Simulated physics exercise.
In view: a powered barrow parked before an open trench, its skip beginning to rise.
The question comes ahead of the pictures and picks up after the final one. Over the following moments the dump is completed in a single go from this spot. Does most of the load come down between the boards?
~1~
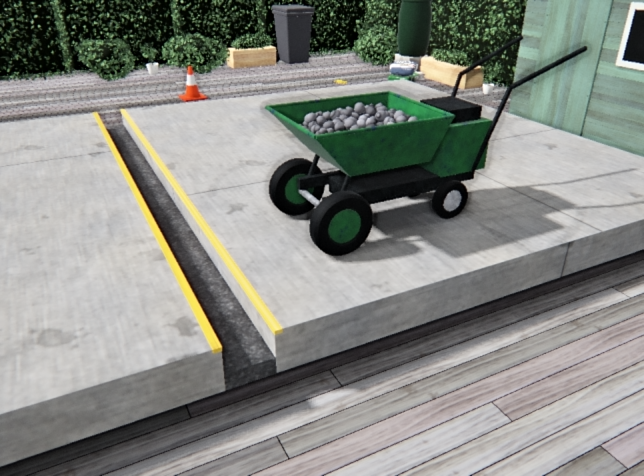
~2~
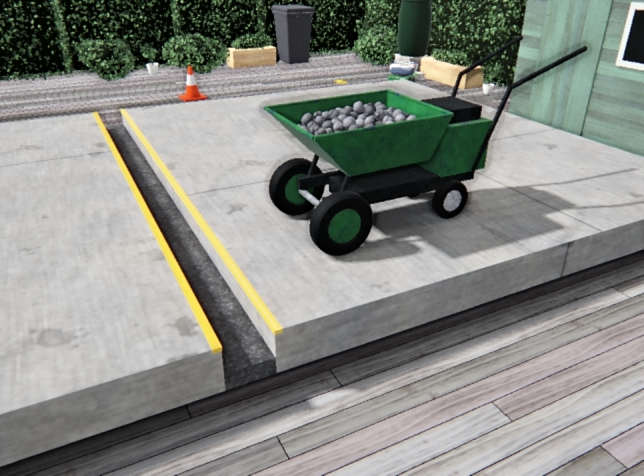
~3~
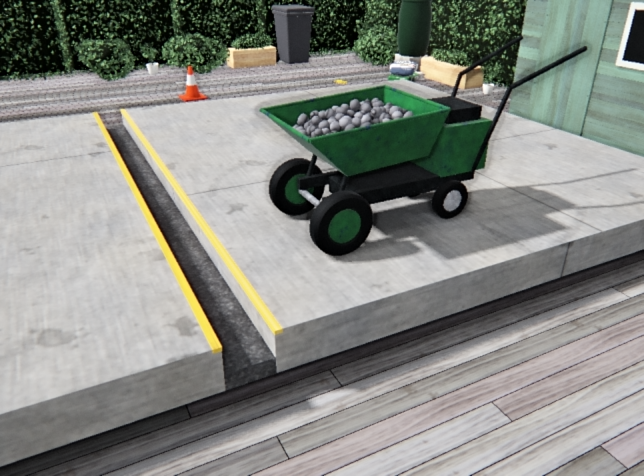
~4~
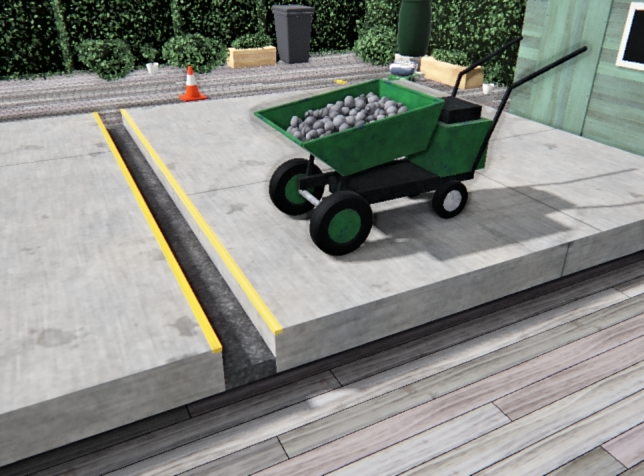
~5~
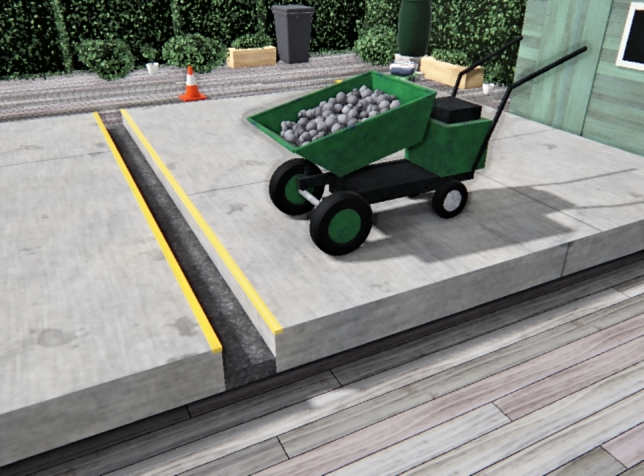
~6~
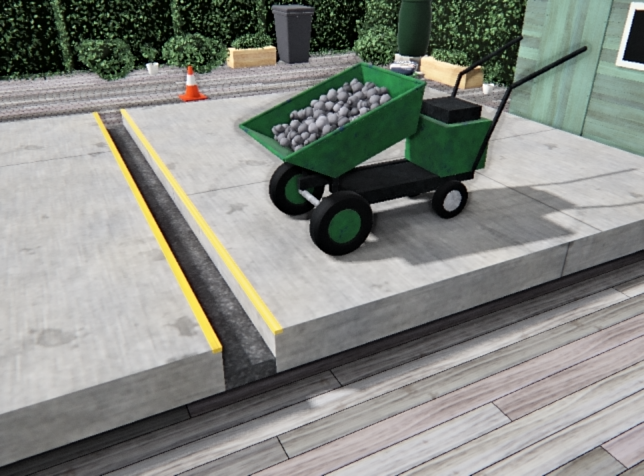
Yes.
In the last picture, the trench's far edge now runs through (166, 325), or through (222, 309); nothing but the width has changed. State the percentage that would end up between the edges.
100 % and 40 %, give or take.
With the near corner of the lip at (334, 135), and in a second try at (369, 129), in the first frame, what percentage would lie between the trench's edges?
The first gives close to 70 per cent and the second 50 per cent.
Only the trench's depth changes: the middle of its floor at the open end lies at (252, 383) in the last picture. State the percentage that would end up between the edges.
90 %.
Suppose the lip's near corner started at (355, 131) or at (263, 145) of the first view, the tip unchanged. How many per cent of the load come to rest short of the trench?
About 40 % and 0 %.
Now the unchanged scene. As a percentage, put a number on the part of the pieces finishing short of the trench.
It works out to roughly 5 percent.
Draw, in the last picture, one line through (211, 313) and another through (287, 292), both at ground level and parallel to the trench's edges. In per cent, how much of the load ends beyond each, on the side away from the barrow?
The first comes to 30 %, the second to 100 %.
Just after the last frame, skip tipped steeply; every one in the skip.
A moment on, skip tipped right over; roughly two thirds in the skip; just a few short of the trench; roughly a quarter in or heaped over the trench; about a tenth falling.
Further on, skip tipped right over; about a tenth in the skip; just a few short of the trench; the larger part in or heaped over the trench; about a tenth beyond it.
When it is over, skip tipped right over; just a few in the skip; about a tenth short of the trench; the larger part in or heaped over the trench; roughly a quarter beyond it.
